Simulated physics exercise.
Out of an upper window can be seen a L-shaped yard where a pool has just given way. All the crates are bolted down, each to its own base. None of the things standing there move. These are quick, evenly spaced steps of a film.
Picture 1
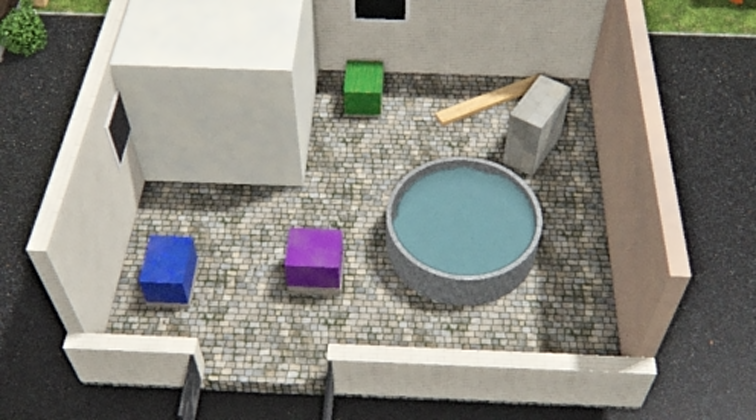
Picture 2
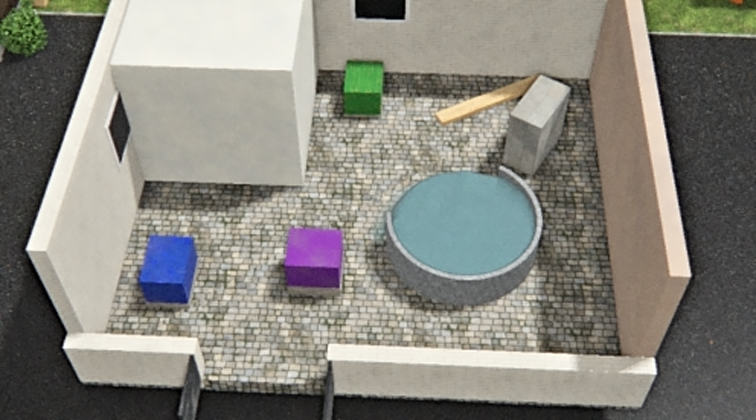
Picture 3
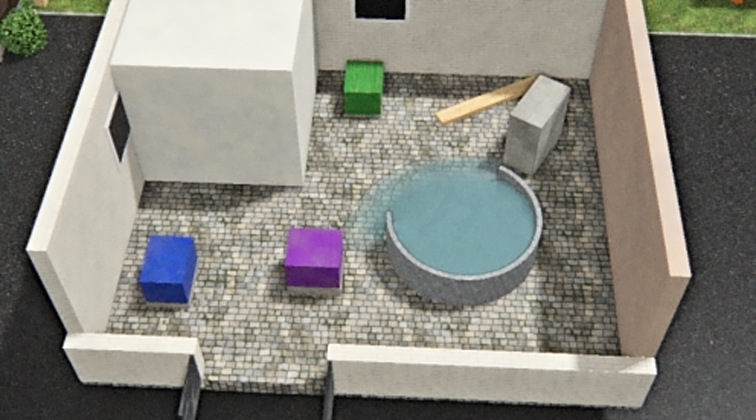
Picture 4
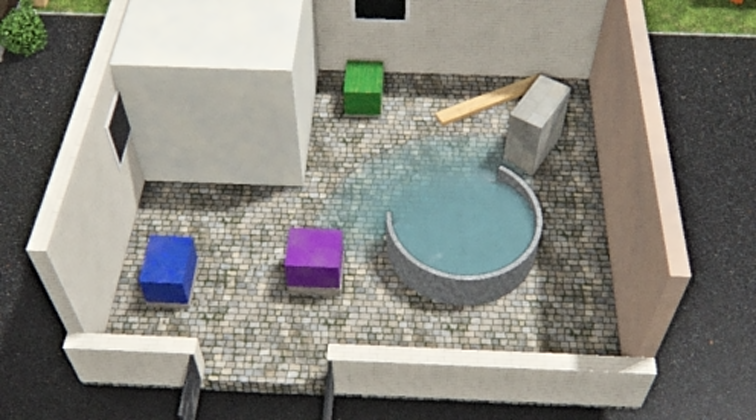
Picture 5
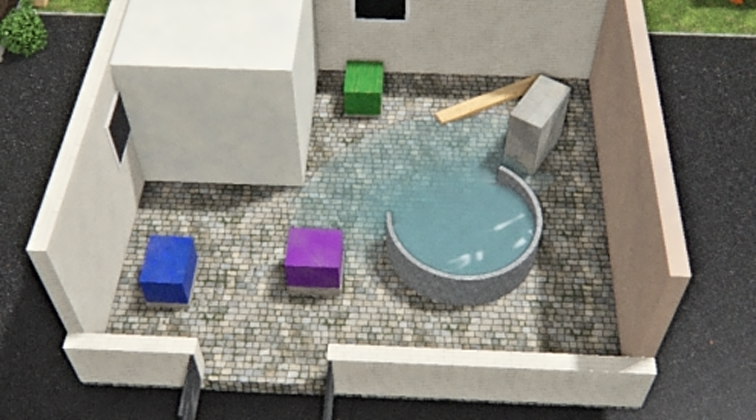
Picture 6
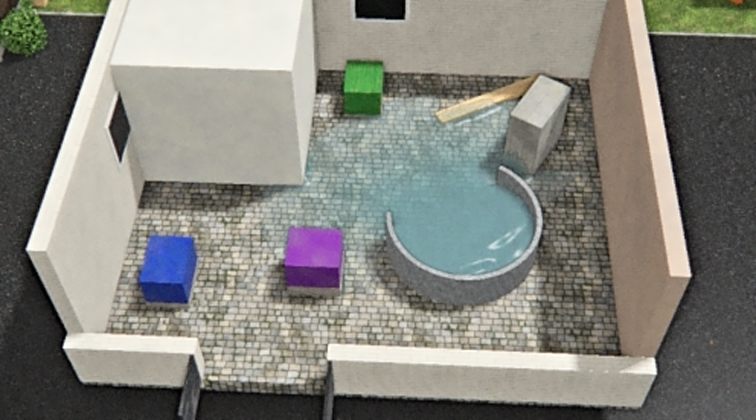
A round grey-walled pool of blue-green water stands right of centre in a walled, stone-paved yard, seen from high above. A purple block sits to its left with a blue one farther left, a green block by the back wall near a wooden plank and grey slab, and a white structure at upper left. The pool's far side opens and water spreads back and leftward across the paving, while the camera stays still.
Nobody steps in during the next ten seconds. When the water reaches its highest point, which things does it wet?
At the peak: The purple crate stays dry; the green crate gets wet; the blue crate stays dry.
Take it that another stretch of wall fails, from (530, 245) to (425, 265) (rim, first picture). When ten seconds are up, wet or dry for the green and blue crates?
Result: Green crate reached, blue crate reached.
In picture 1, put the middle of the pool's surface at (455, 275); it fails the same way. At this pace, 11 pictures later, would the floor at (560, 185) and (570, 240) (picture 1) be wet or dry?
In order: Inundated and bone-dry.
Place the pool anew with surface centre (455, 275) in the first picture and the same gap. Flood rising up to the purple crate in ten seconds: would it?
The purple crate is flooded.
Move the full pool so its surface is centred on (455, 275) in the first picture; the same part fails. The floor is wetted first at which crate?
First comes the purple-painted one.
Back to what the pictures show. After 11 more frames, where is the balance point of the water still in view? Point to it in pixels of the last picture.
Close to (404, 166).
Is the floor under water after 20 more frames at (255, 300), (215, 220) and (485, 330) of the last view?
Point one left clear, point two sodden, point three left clear.
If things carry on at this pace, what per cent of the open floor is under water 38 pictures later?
About 85 per cent.
A moment on, water covers 45 % of the floor; the purple crate water round its plinth, the green crate water round its plinth, the blue crate water round its plinth.
Next, water covers 50 % of the floor; the purple crate water round its plinth, the green crate water round its plinth, the blue crate water round its plinth.
Then, water covers 55 % of the floor; the purple crate water round its plinth, the green crate water round its plinth, the blue crate water round its plinth.
Later, water covers 85 % of the floor; the purple crate water round its plinth, the green crate water round its plinth, the blue crate water round its plinth.
In the end, water covers 100 % of the floor; the purple crate stayed above the water, the green crate was topped, the blue crate stayed above the water.
